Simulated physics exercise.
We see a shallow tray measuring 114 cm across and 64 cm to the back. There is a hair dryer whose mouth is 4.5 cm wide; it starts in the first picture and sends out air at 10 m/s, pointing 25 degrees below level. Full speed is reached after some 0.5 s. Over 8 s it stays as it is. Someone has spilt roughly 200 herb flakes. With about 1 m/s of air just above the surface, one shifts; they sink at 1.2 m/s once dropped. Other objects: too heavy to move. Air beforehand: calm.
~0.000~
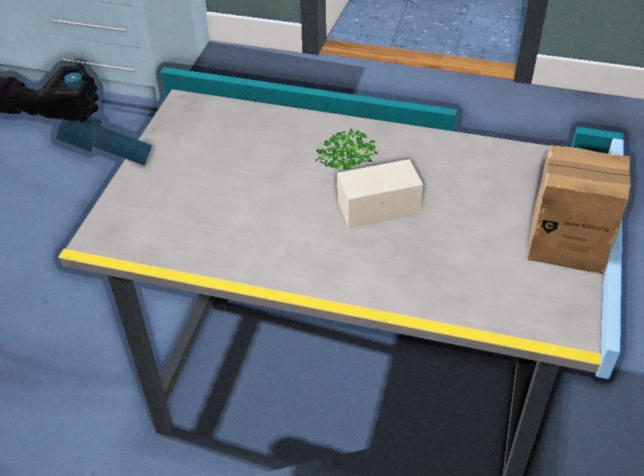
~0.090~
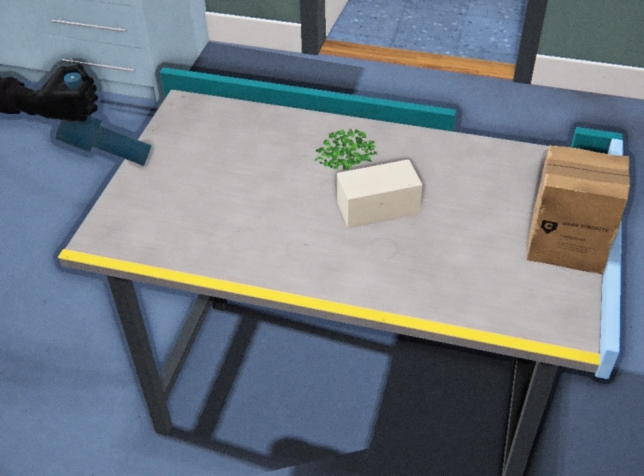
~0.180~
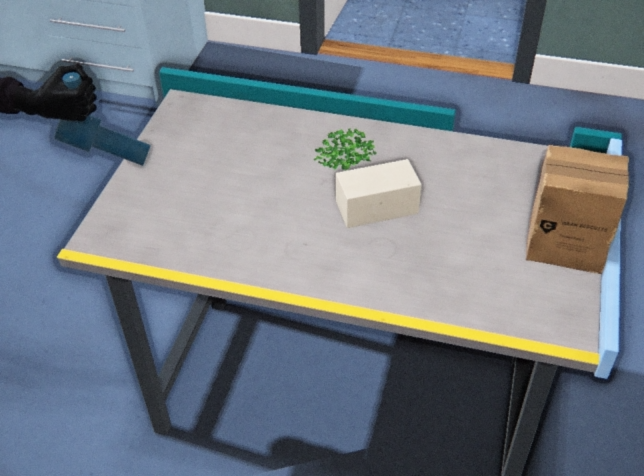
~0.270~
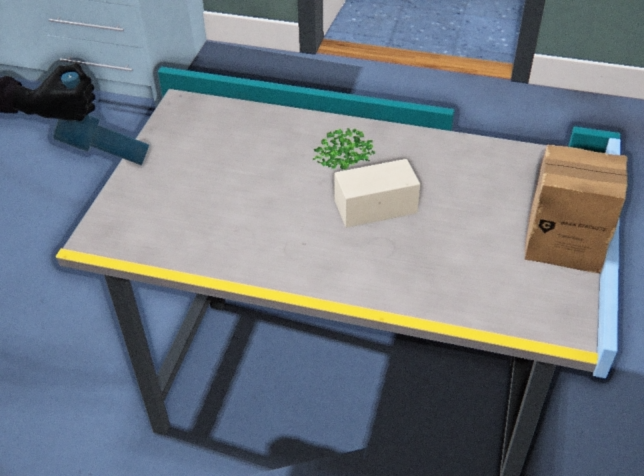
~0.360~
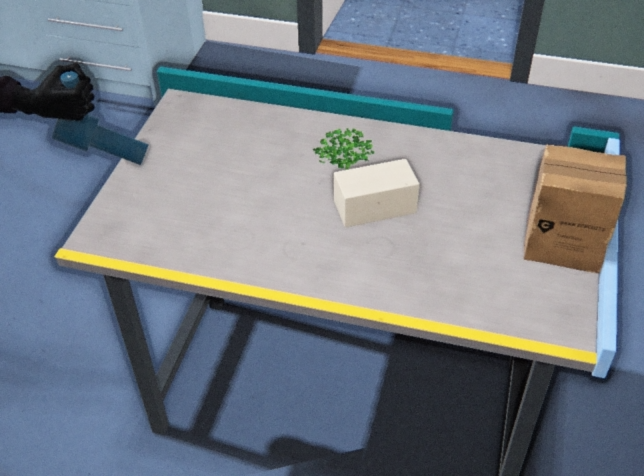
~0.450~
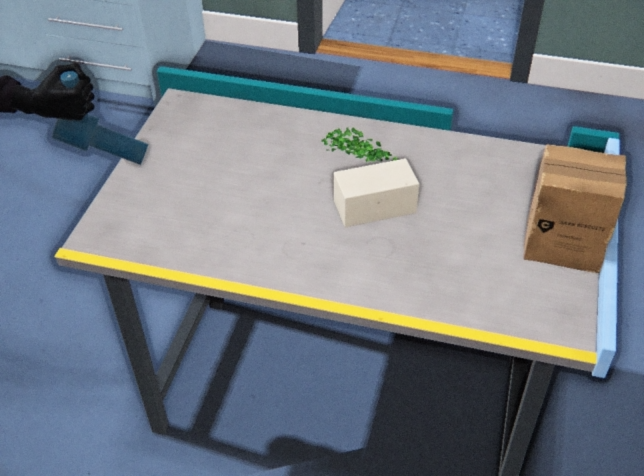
To begin with, a small round patch of green flakes lies behind a cream block on a grey table, with a cardboard box at right and a dark hand holding a teal blower at left. The patch stays still for most of the clip, then stretches and thins rightward behind the block.
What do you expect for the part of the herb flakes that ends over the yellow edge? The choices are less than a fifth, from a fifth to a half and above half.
Most likely below one fifth gets there.
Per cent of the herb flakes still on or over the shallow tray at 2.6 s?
Close to 4 in a hundred are still there.
After 1.6 s, 2 % are on the move or not yet settled, 0 % are over the yellow edge.
After 2.6 s, 2 % are on the move or not yet settled, 0 % are over the yellow edge.
After 4.4 s, 0 % are on the move or not yet settled, 0 % are over the yellow edge.
After 8.0 s, at the end, 0 % are over the yellow edge.
